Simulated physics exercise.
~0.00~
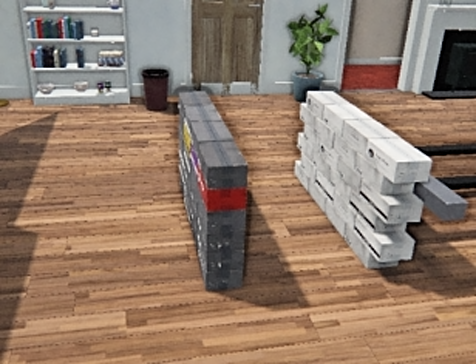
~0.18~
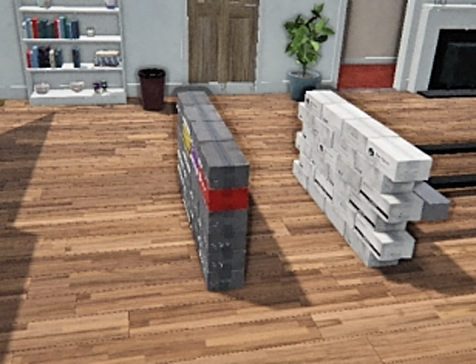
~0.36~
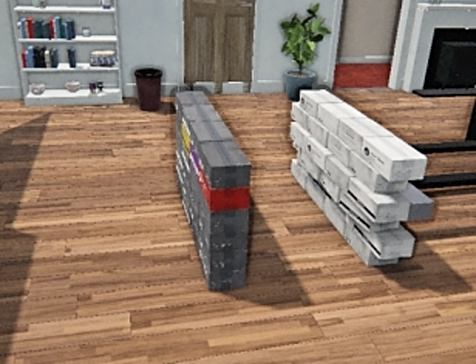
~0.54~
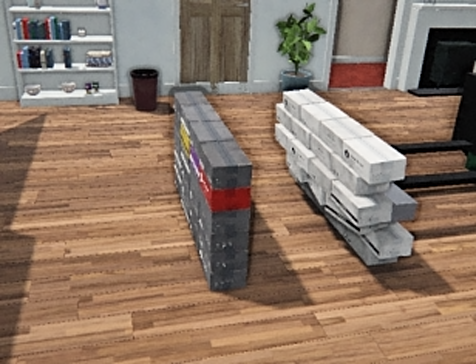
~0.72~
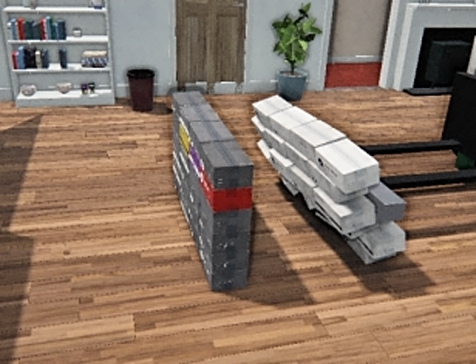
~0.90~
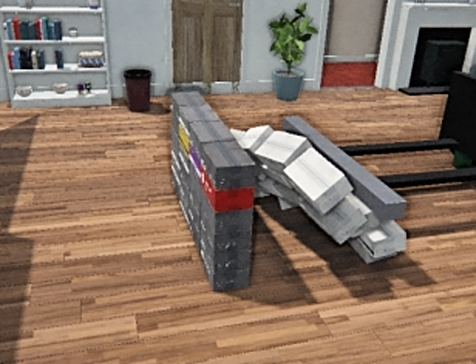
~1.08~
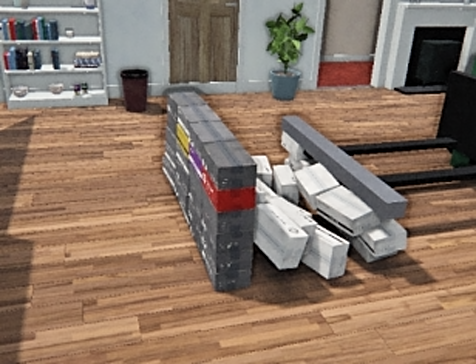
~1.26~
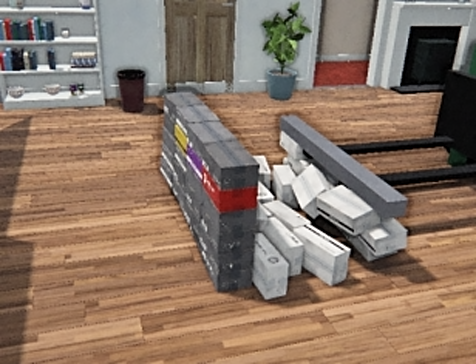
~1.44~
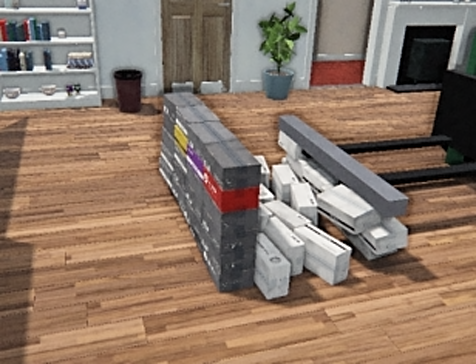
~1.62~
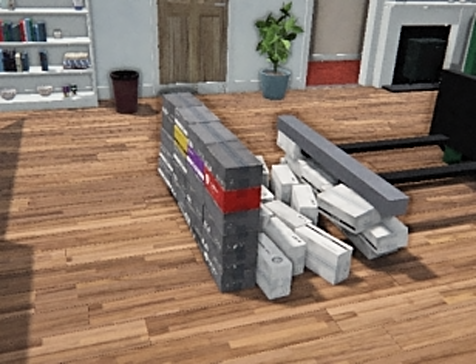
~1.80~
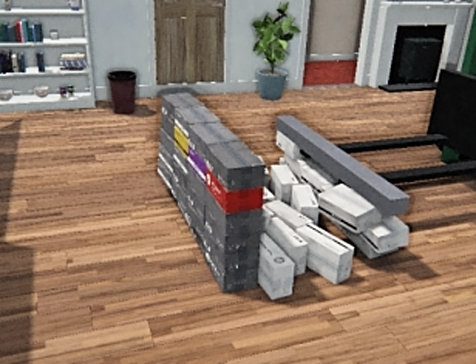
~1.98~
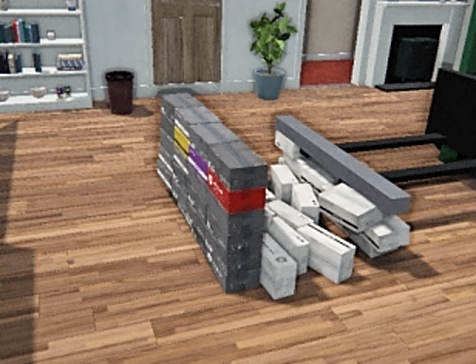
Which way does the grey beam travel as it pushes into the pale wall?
It moves to the left, toward the dark wall.
